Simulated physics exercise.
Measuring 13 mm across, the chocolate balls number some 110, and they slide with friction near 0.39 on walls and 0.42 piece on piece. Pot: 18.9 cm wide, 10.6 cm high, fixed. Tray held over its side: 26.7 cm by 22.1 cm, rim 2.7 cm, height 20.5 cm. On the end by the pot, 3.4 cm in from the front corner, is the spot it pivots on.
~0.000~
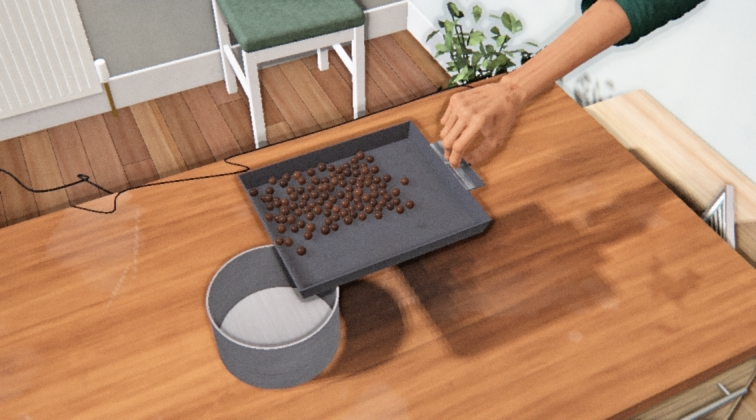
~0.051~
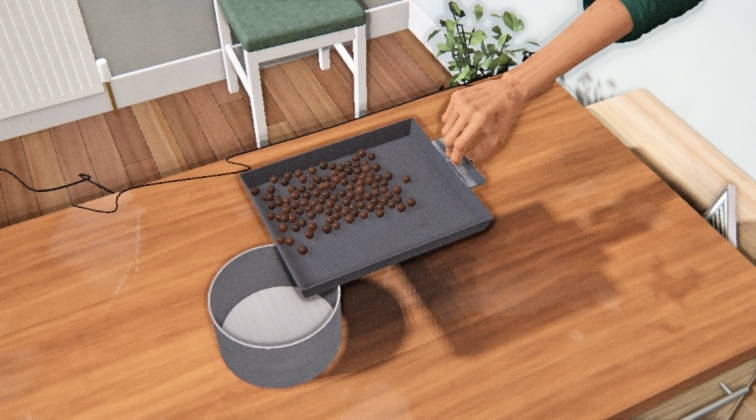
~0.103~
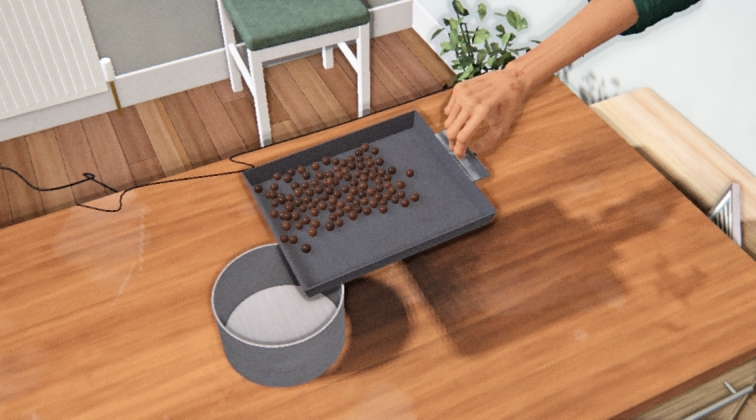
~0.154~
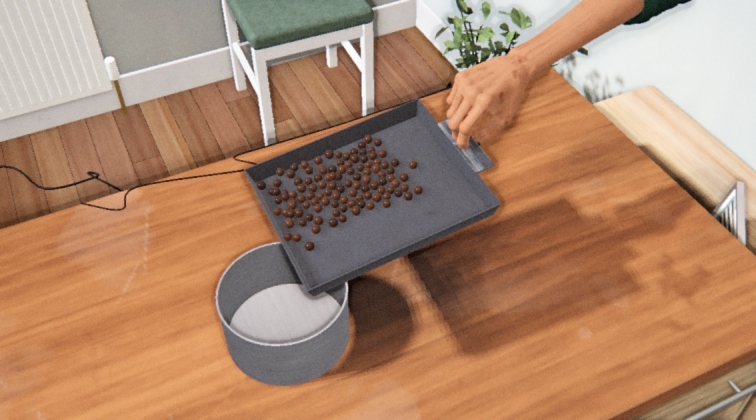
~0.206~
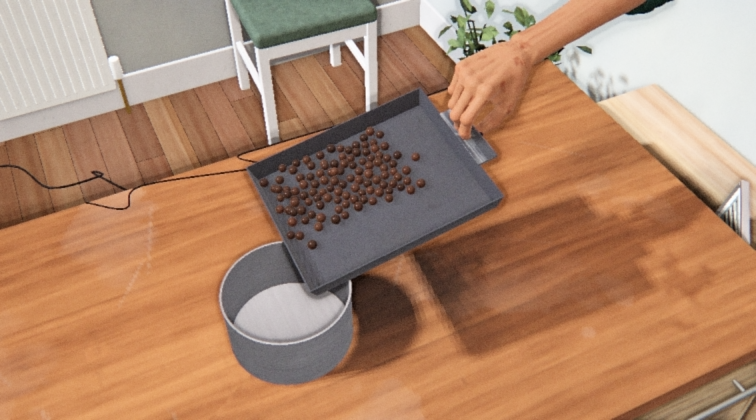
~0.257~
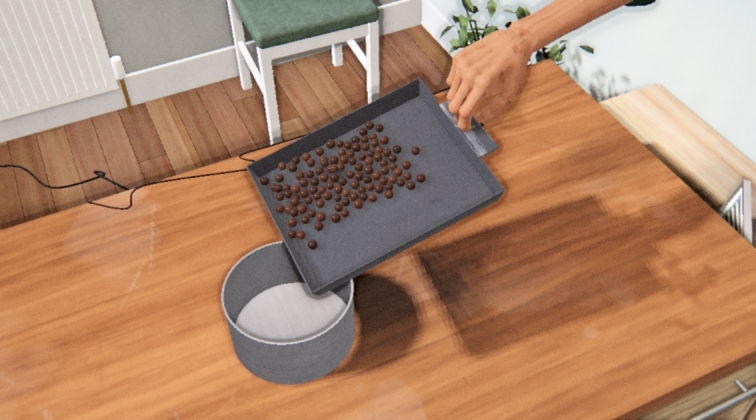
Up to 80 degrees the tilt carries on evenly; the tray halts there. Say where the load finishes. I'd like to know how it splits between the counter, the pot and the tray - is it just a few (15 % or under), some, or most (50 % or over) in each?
Counter: Most; pot: Some; tray: Just a few.
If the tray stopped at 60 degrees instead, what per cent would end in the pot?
I'd say close to 0 percent.
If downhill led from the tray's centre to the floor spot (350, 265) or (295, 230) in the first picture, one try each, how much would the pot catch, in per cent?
First try: Around 0 percent; second try: Around 65 percent.
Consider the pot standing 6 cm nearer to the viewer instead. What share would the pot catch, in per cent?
Roughly 90 per cent.
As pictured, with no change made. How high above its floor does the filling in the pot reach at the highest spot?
Some 1.5 cm above the floor.
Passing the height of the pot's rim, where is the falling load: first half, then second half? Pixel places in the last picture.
Near (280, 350) at first, near (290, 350) afterwards.
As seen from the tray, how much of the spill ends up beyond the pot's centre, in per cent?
Roughly 80 percent of the spill.
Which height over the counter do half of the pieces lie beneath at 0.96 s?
Some 26 cm.
After 0.68 s, tilt 46 degrees; the tray holds 100 %, the pot 0 %.
Then, at 0.96 s, tilt 67 degrees; the tray holds 100 %, the pot 0 %.
Then, at 1.34 s, tilt 80 degrees; the tray holds 75 %, the pot 5 %.
By 3.4 s all is still; counter 70 %, pot 30 %, tray 5 %.
